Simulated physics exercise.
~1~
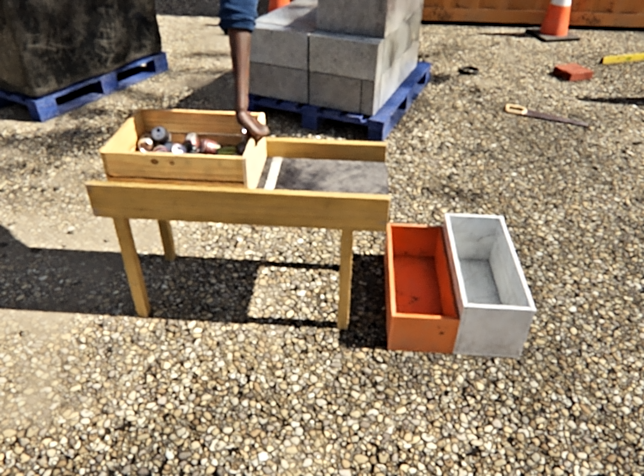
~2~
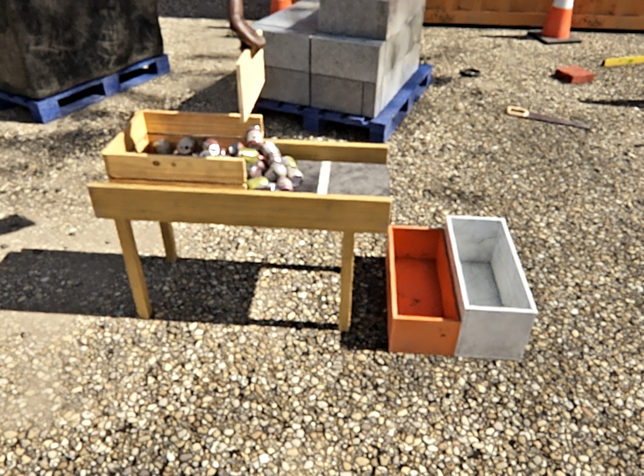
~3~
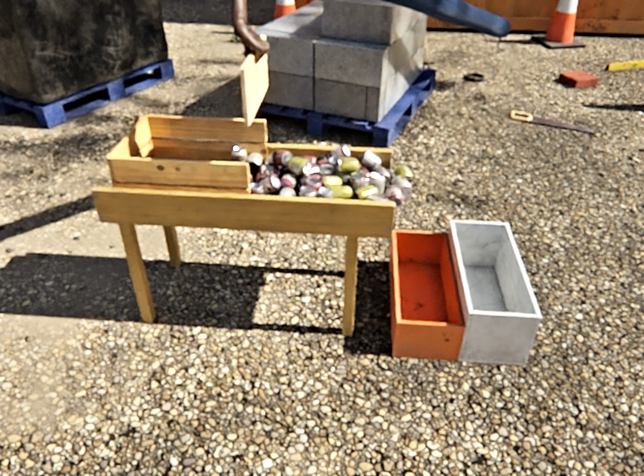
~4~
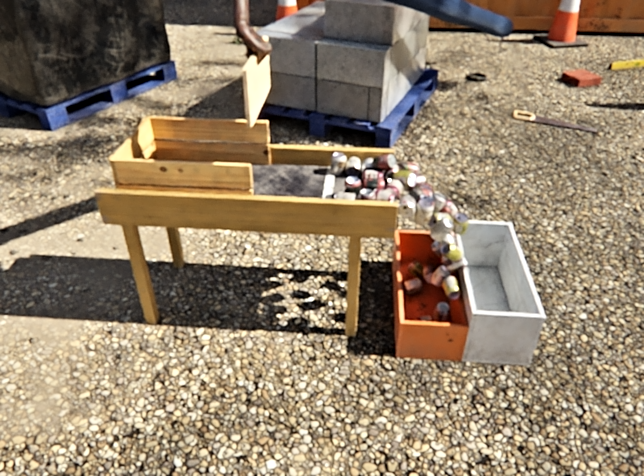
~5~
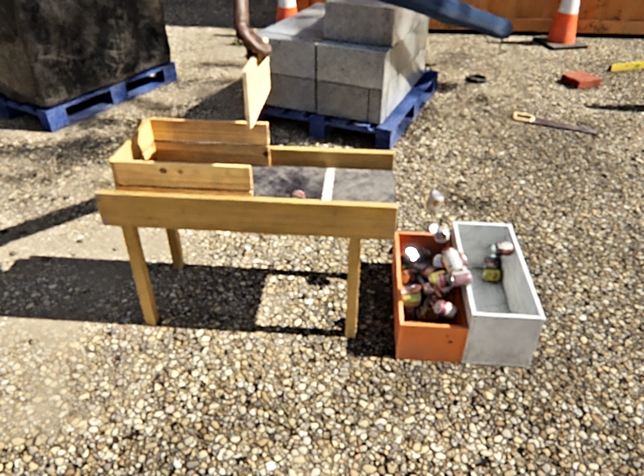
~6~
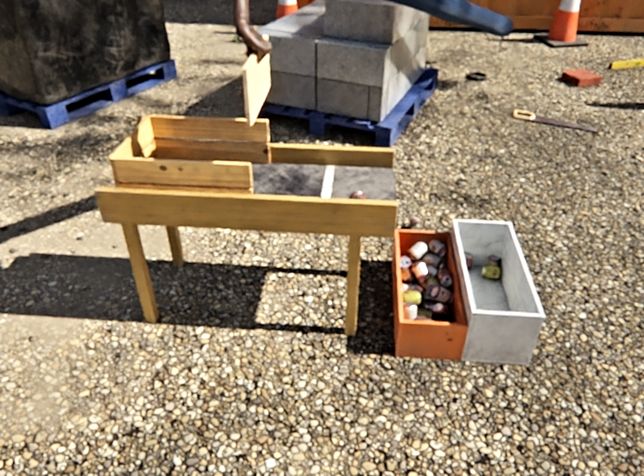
A load of mini cans spilled out of a wooden pen once a hand lifted its gate, rode right along the belt and tumbled off the end, most landing in the orange bin and a few in the white tote, with one left on the belt.
